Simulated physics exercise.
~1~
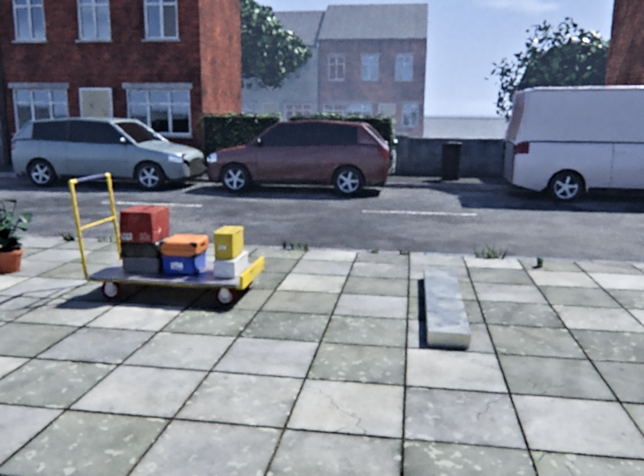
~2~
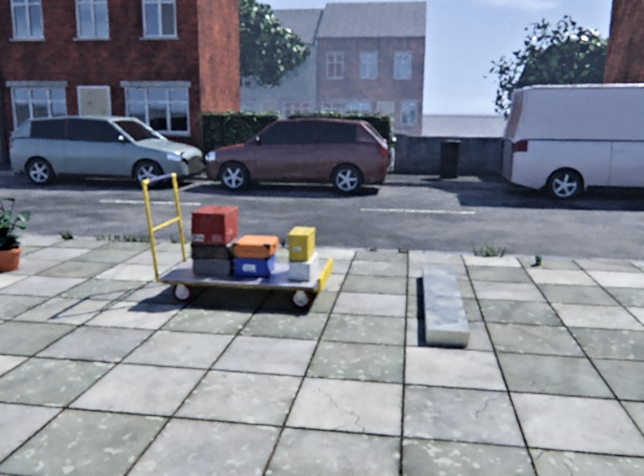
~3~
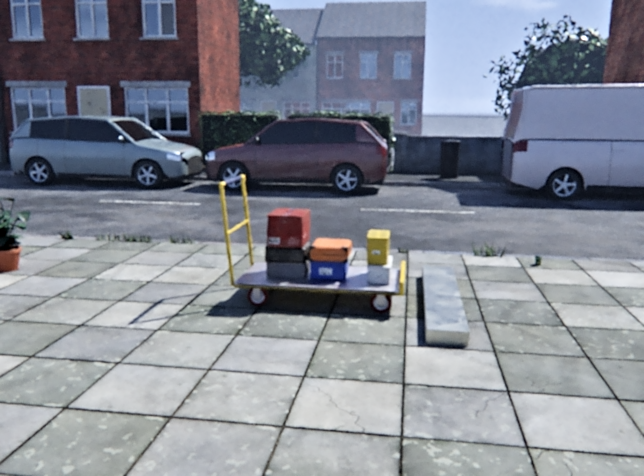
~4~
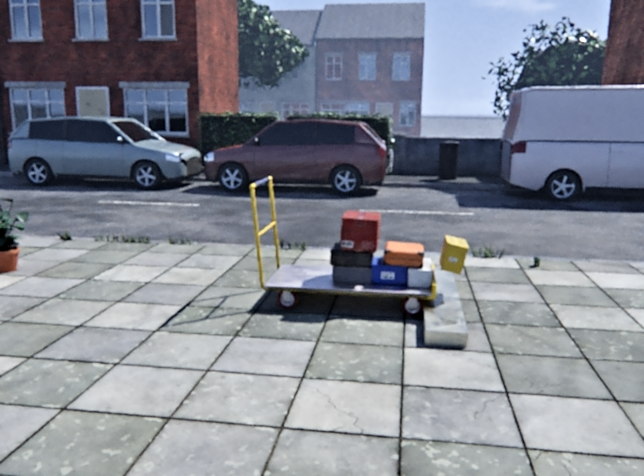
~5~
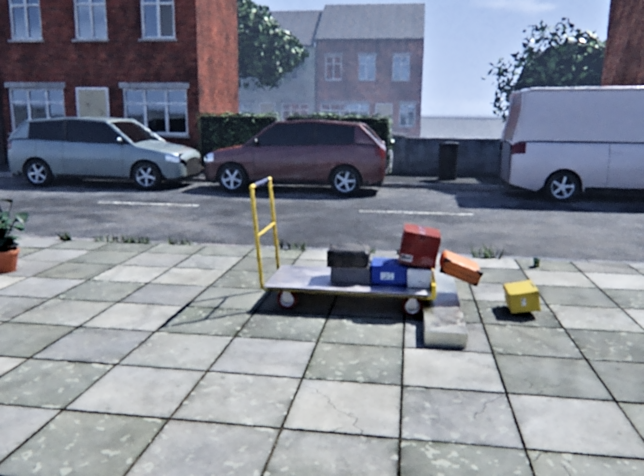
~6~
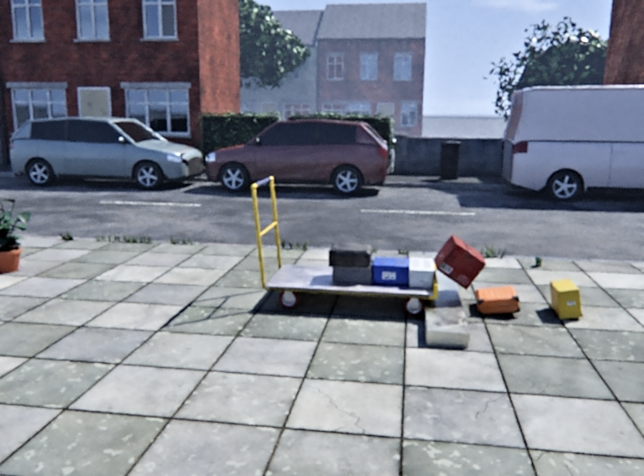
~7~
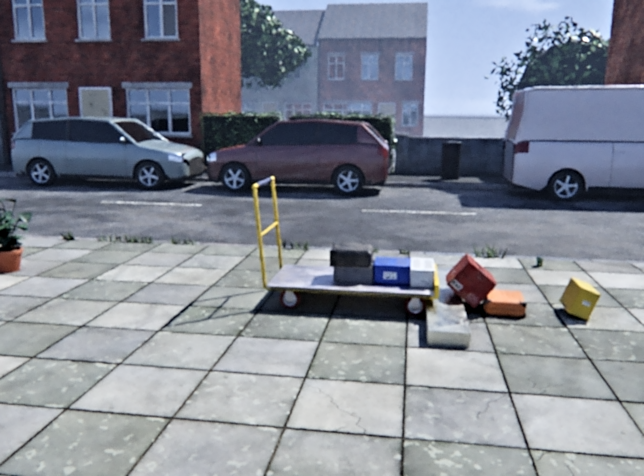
On a paved roadside, a rolling trolley stops at a kerb and three upper boxes tumble off.
